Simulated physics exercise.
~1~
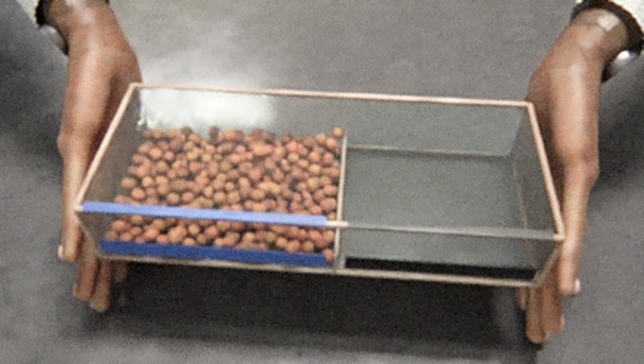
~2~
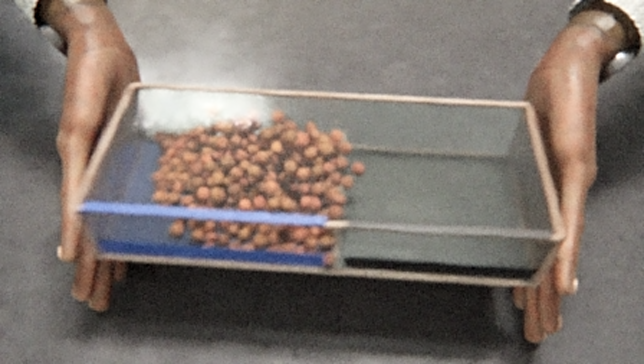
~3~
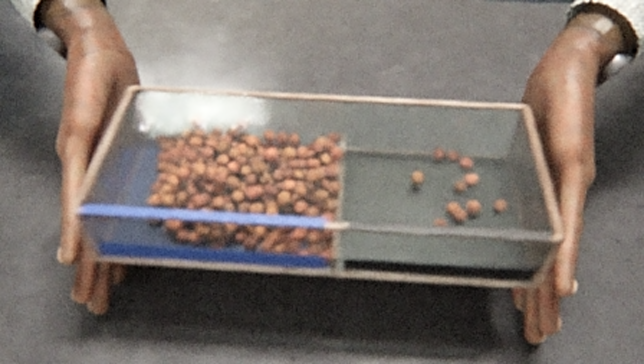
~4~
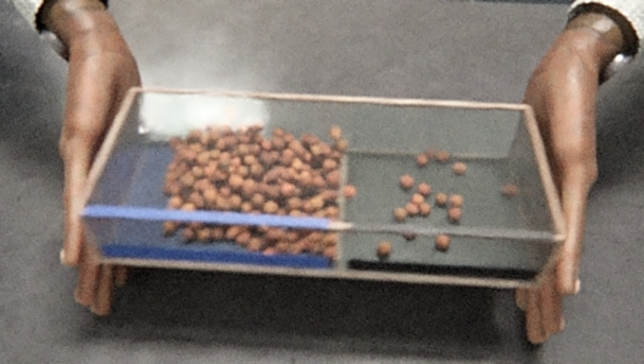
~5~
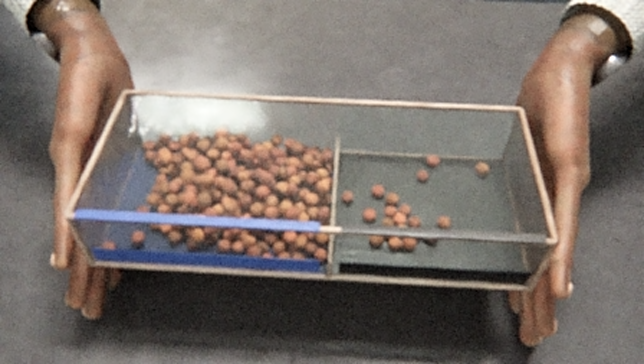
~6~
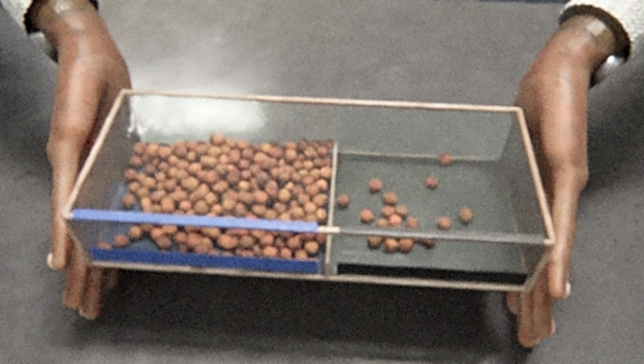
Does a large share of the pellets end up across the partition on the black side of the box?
No, only a small scattering of pellets ends up on the black side. The great majority are still on the blue side.
